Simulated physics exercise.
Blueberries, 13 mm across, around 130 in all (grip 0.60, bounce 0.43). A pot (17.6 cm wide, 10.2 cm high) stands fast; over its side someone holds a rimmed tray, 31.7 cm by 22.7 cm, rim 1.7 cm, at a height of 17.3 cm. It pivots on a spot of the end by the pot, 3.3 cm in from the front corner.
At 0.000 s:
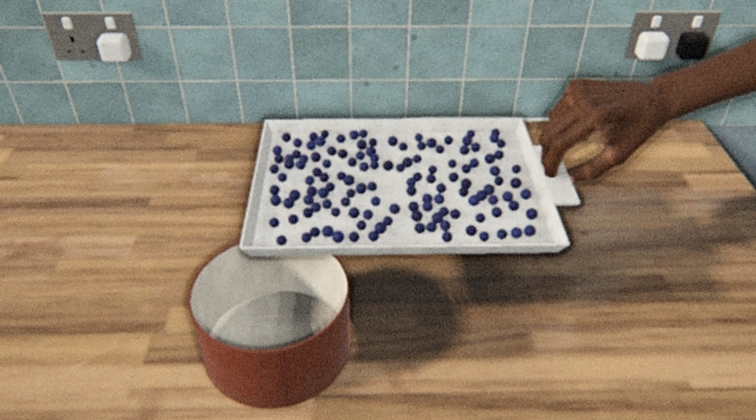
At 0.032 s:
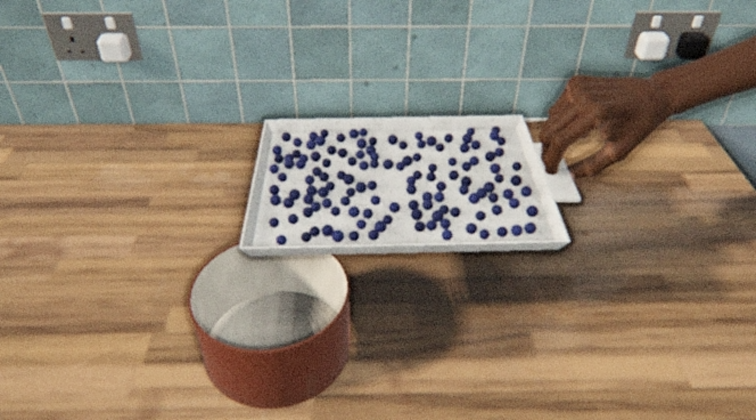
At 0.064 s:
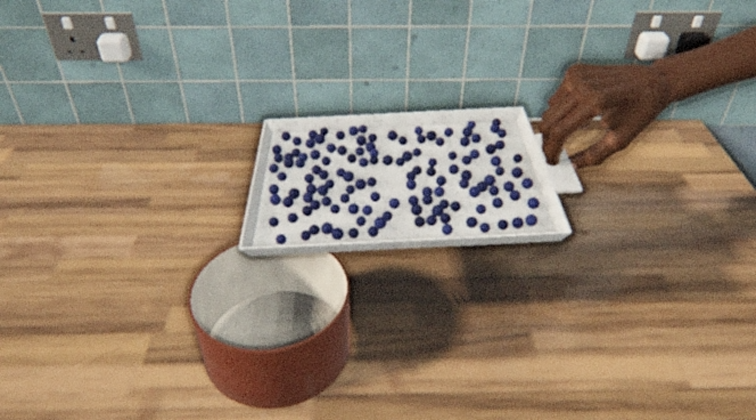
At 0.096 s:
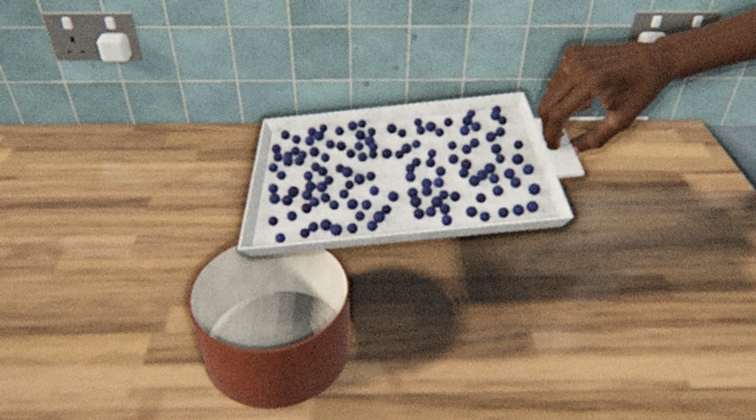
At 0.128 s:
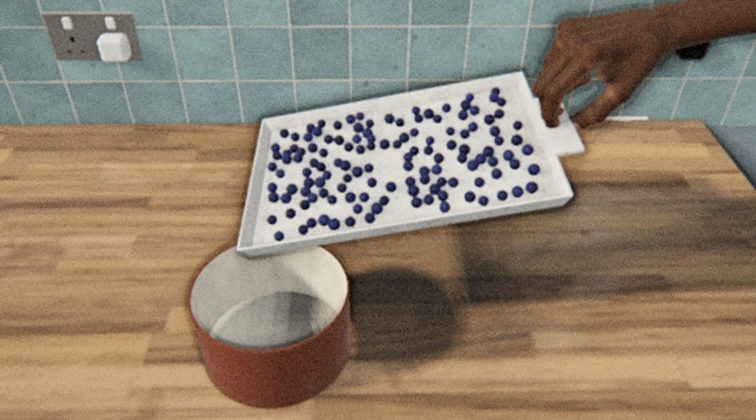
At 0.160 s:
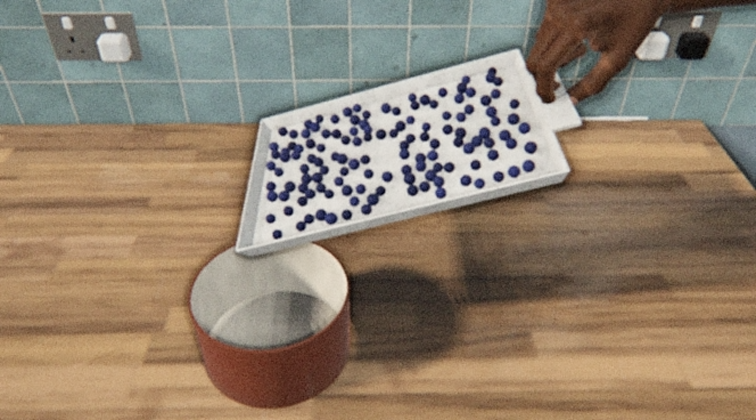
A wooden kitchen worktop runs along a blue-green tiled wall with sockets at either side, seen from the front and slightly above by a still camera. A reddish-brown pot with a pale inside stands left of centre, beside a white rimmed tray scattered with small dark blue balls. The hand at right lifts the tray's handle, tilting it leftward about its pot-side end, while the balls shift slightly.
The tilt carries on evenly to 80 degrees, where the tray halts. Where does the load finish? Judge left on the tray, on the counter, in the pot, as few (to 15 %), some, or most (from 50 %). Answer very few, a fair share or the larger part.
Tray very few, counter the larger part, pot a fair share.
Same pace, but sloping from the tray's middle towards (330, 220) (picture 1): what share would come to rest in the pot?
About 55 per cent.
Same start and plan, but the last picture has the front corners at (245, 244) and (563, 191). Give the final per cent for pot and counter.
Pot 35, counter 65.
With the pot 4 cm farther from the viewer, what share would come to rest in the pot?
Then about 30 per cent.
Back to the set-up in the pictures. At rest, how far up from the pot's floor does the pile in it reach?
Some 1.5 cm.
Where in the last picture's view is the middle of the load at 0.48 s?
Near (258, 158).
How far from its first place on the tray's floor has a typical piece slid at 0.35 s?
About 2 cm.
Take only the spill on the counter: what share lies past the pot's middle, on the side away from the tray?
Some 100 per cent.
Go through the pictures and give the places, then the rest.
Tray tilt 0 degrees, front corners at (249, 243) and (560, 239); middle of the pieces at (411, 182); pot at (270, 288), in the first picture.
Tray tilt 1 degrees, front corners at (248, 243) and (561, 236); middle of the pieces at (411, 181), in the second picture.
Tray tilt 3 degrees, front corners at (248, 243) and (562, 228); middle of the pieces at (411, 176), in the third picture.
Tray tilt 7 degrees, front corners at (247, 243) and (563, 213), lowest corner left front; middle of the pieces at (410, 168), in the fourth picture.
Tray tilt 12 degrees, front corners at (245, 244) and (563, 191), lowest corner left front; middle of the pieces at (408, 157), in the fifth picture.
Tray tilt 17 degrees, front corners at (244, 244) and (559, 167), lowest corner left front; middle of the pieces at (404, 146); pot at (270, 288). Its pace works out near 170 degrees a second, in the sixth picture.
After 0.35 s, tilt 49 degrees; the tray holds 100 %, the pot 0 %.
After 0.48 s, tilt 71 degrees; the tray holds 100 %, the pot 0 %.
After 0.74 s, tilt 80 degrees; the tray holds 10 %, the pot 15 %.
By 1.7 s all is still; tray 0 %, counter 75 %, pot 25 %.
